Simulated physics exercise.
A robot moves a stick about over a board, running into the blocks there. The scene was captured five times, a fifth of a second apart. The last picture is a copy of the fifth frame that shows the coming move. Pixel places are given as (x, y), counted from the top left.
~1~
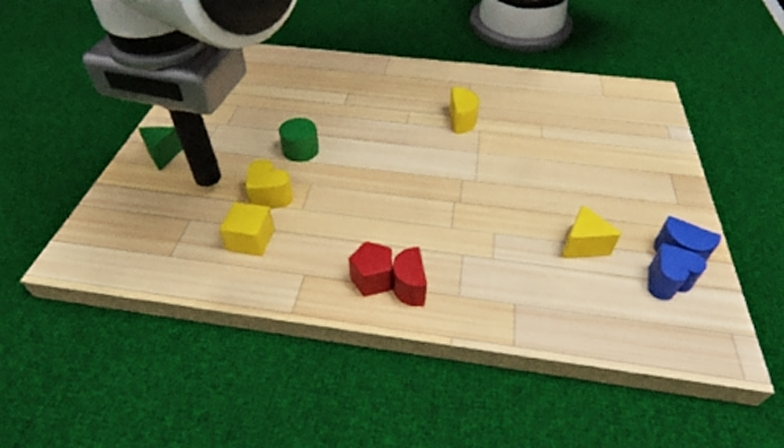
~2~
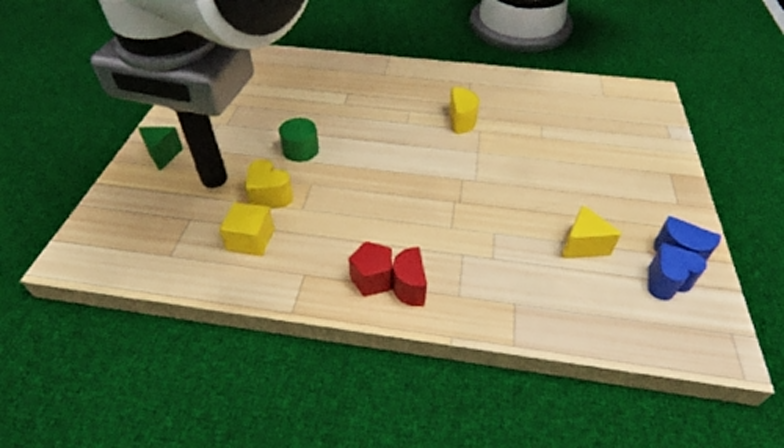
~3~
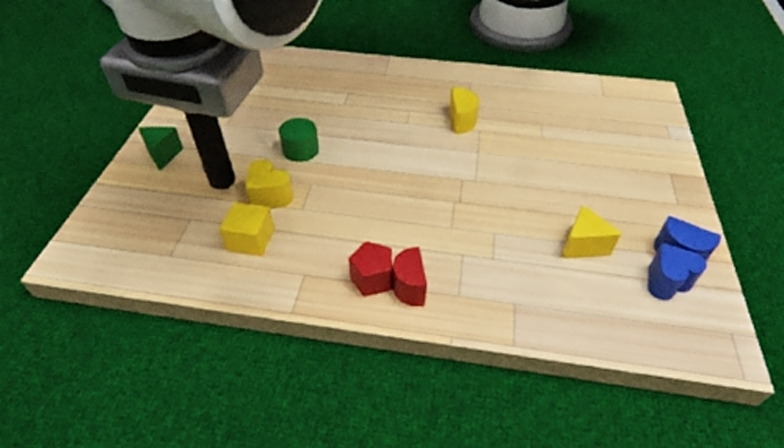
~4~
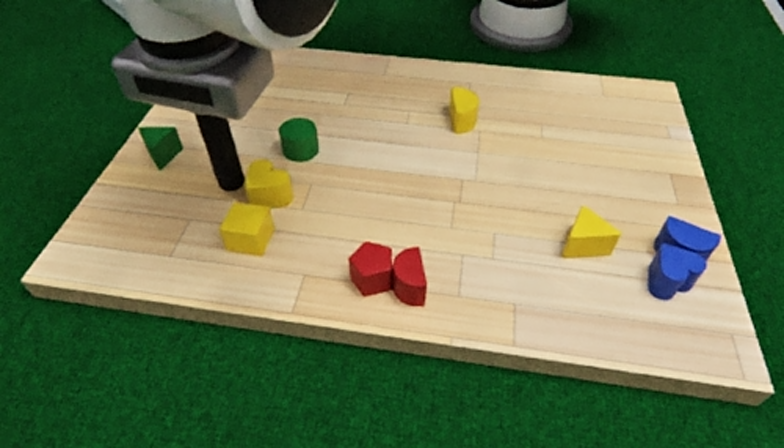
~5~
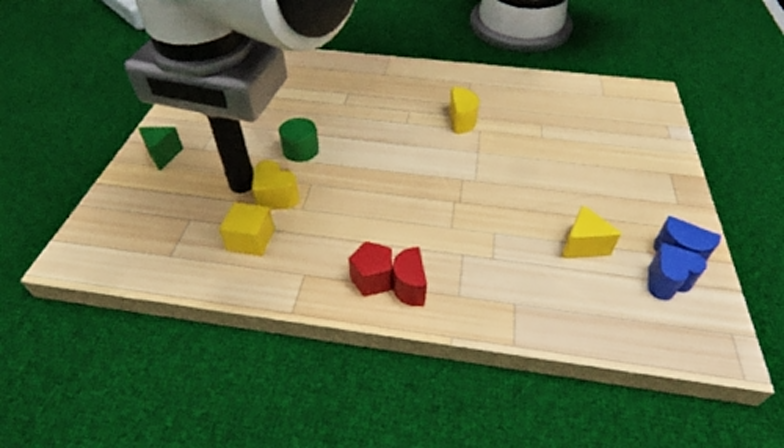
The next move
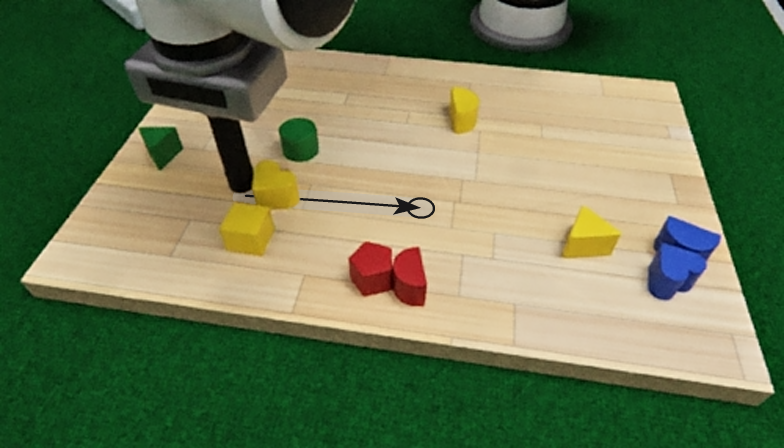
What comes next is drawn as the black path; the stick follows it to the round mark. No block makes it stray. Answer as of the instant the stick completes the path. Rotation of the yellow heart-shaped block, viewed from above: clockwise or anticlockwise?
Seen from above, its turn is clockwise.
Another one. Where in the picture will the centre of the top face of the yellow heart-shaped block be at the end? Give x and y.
At pixel (449, 202).
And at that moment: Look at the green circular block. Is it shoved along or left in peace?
It holds its position.
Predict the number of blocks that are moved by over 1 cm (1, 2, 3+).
The answer is a single block.
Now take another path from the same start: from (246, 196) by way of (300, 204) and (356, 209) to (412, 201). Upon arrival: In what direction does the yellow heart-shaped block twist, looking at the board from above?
From overhead, clockwise.
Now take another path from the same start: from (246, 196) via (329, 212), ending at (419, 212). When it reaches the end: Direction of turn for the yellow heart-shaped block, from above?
Seen from above, counterclockwise.
Drawn move, in a line from (246, 196) to (421, 208).
The first path, step by step. One third of the way, stick at (302, 189); yellow heart-shaped block at (331, 182), turned 10° clockwise.
Two thirds of the way, stick at (363, 193); yellow heart-shaped block at (392, 190), turned 30° clockwise.
At the end, stick at (421, 198); yellow square still; yellow heart-shaped block at (449, 202), turned 65° clockwise; green circular block still.
